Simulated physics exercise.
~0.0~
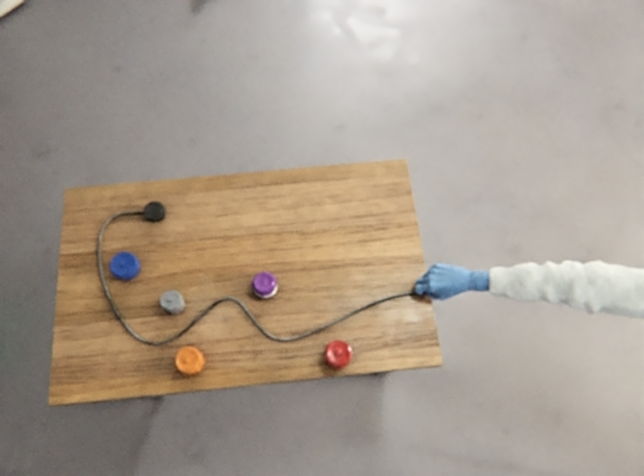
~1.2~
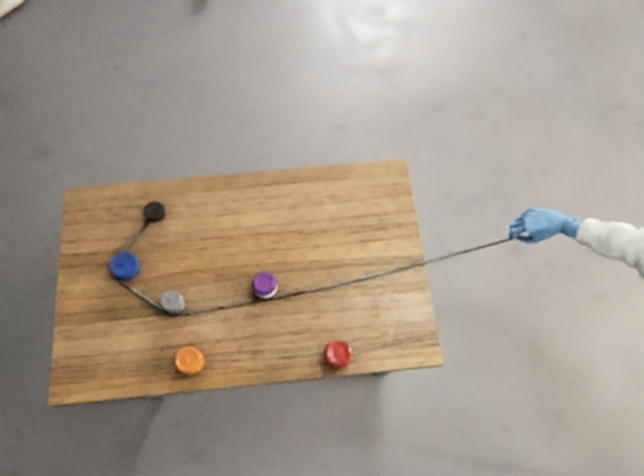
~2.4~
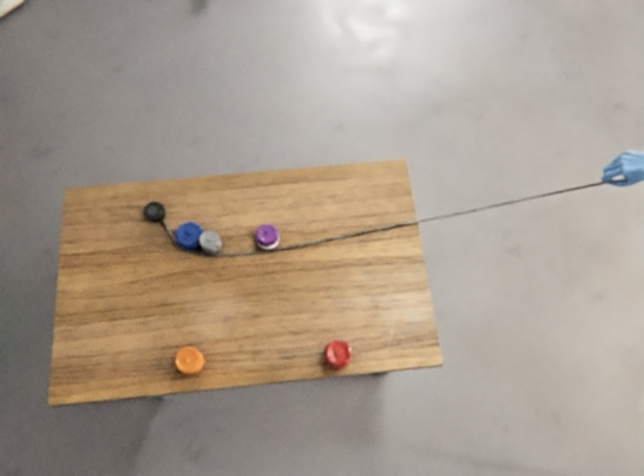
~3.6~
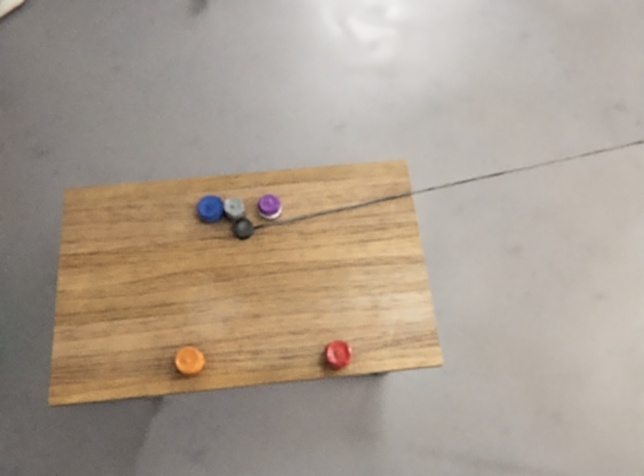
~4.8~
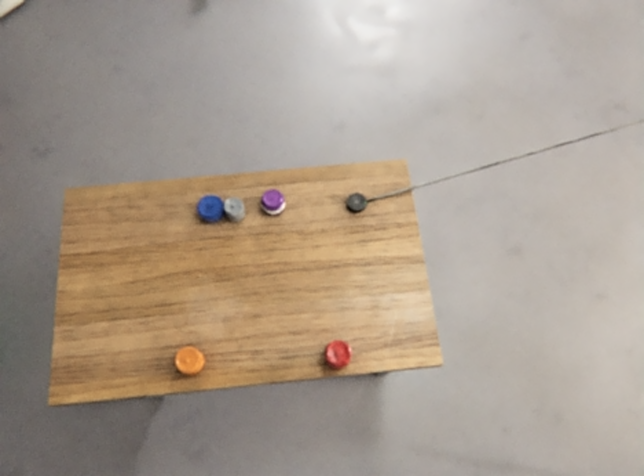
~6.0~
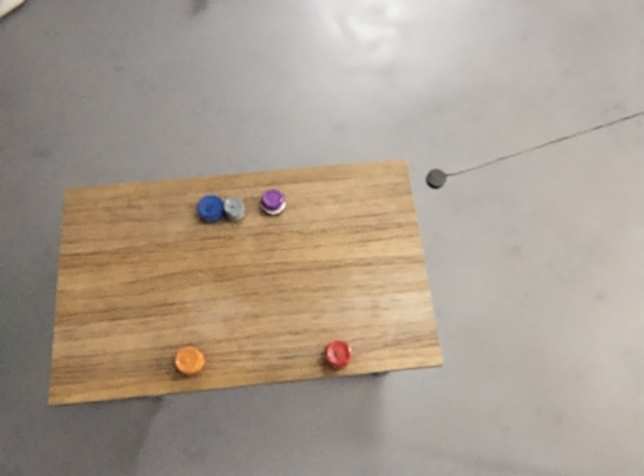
On a wooden table, a gloved hand pulls a dark cord rightward, dragging the blue, grey and purple pots toward the far edge before the black round piece attached to it slides right and off the table, while the orange and red pots stay in place.
